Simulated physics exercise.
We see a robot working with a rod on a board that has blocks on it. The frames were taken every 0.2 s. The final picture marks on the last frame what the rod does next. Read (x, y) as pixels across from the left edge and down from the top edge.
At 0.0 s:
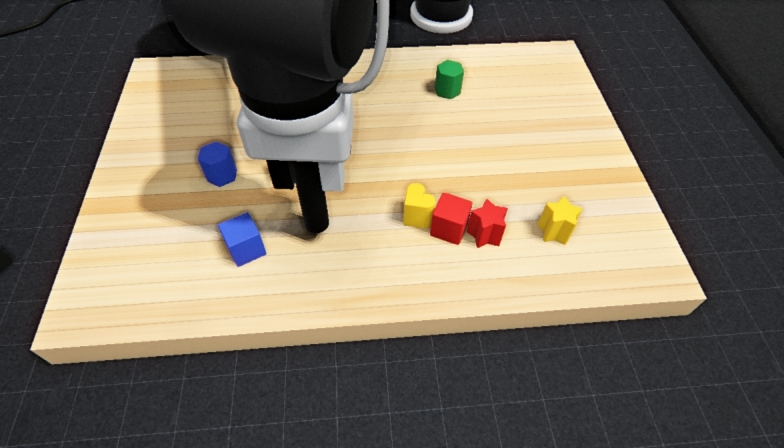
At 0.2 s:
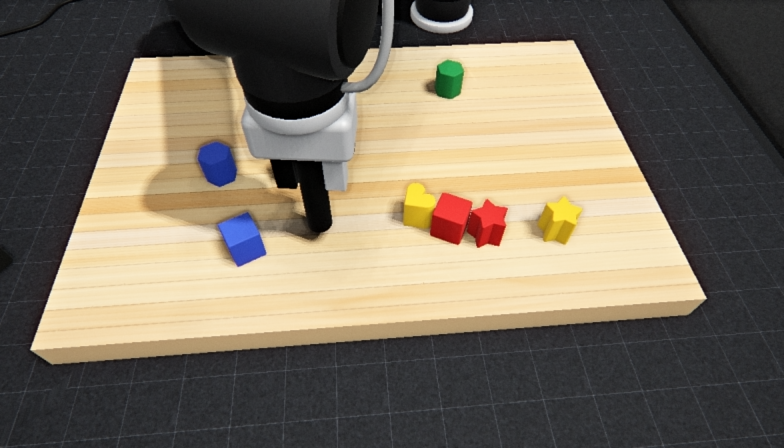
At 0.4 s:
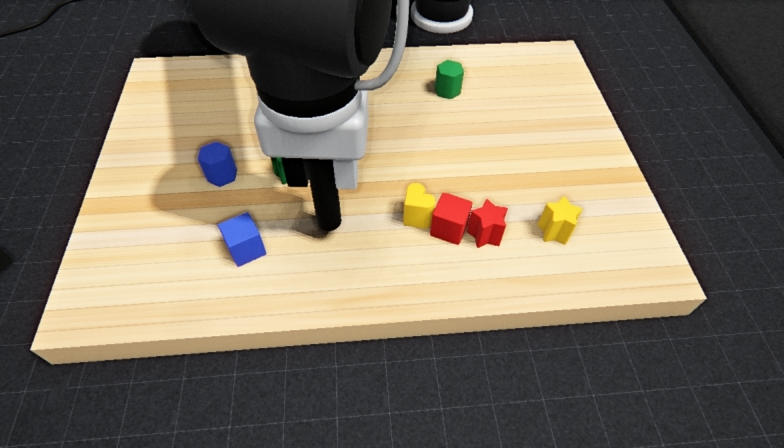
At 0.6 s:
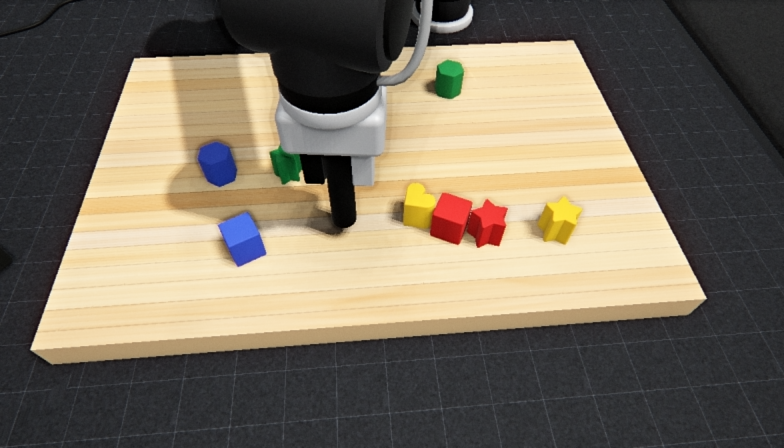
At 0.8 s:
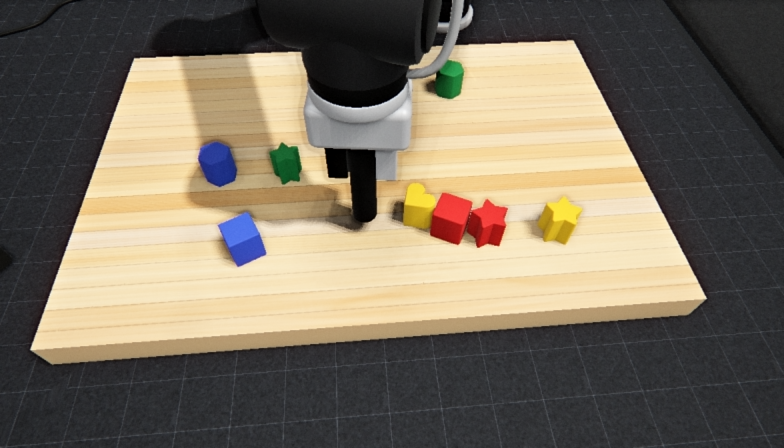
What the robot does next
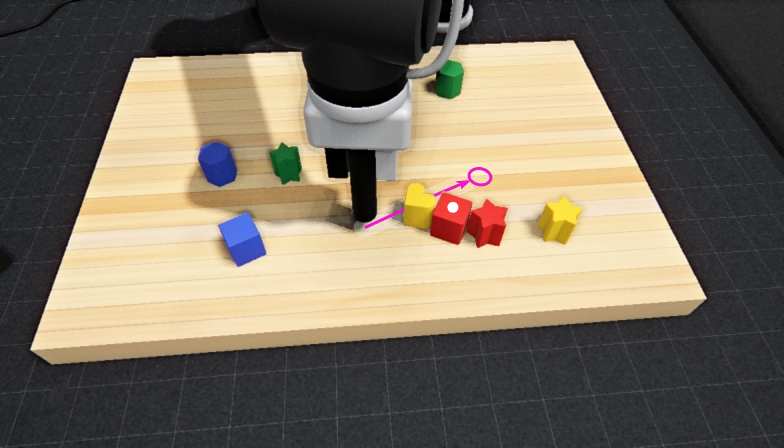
On a wooden board, a robot arm moves its black rod right while the blocks stay still.
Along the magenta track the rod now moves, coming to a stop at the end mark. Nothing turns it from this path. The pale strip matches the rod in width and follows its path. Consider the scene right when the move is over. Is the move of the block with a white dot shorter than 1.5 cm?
I'd say no.
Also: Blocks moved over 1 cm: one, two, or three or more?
The result: Three blocks or more.
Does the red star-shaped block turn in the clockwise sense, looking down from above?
No, that is not how it ends up.
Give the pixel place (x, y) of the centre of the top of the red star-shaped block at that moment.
It will end up at (508, 222).
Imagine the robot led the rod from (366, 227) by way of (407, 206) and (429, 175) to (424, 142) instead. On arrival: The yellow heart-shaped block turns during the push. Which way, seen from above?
From the top: Clockwise.
Drawn move, from (366, 227) to (480, 177); the dot is on the red square piece.
The first path, step by step. One third of the way, rod (407, 195); yellow heart-shaped block (431, 193), turned 20° clockwise; red square piece (460, 210); red star-shaped block (497, 215).
Two thirds of the way, rod (446, 177); yellow heart-shaped block (466, 186), turned 75° clockwise; red square piece (474, 212), turned 40° clockwise; red star-shaped block (508, 222), turned 25° anticlockwise.
At the end, rod (483, 162); yellow heart-shaped block (469, 185), turned 85° clockwise; red square piece (474, 212), turned 40° clockwise; red star-shaped block (508, 222), turned 25° anticlockwise.
